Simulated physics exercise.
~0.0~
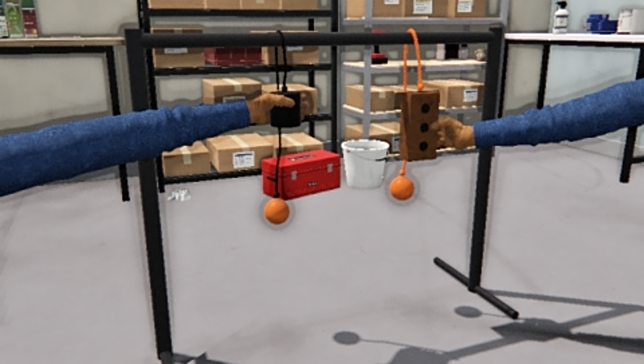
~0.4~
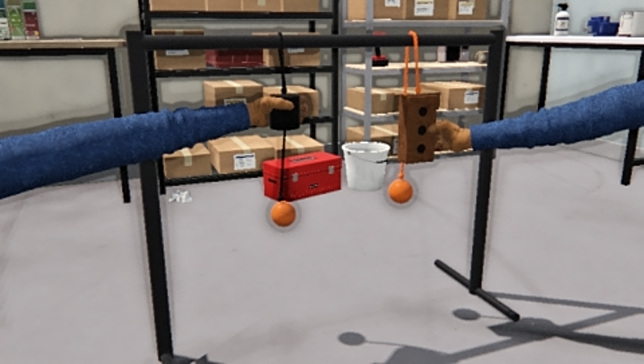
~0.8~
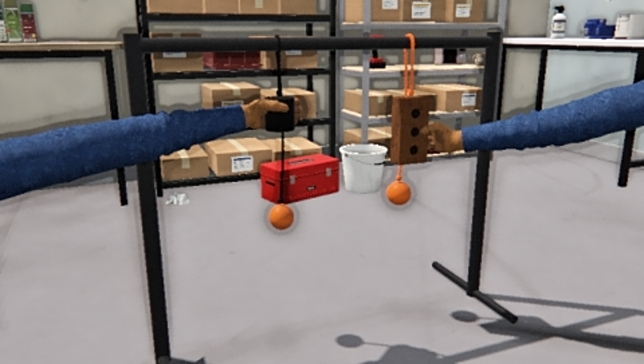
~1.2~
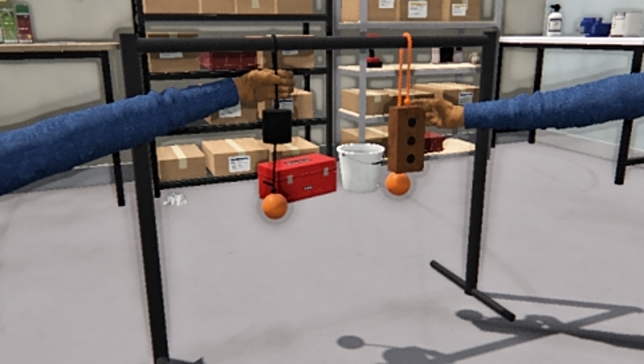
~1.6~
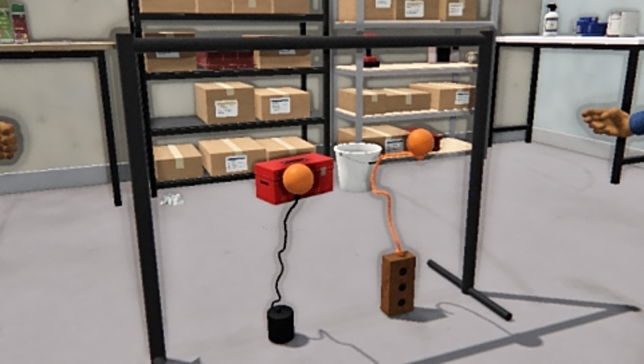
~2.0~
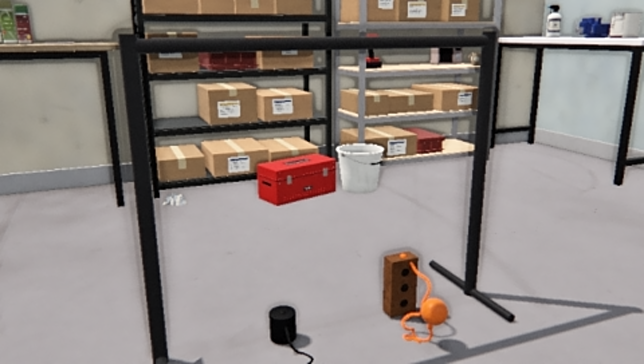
We see two hands holding a small black object and a brick, each roped over a metal bar to an orange ball. The hands let go, both objects drop to the floor, and the balls fly up; finally the right ball rests beside the brick.
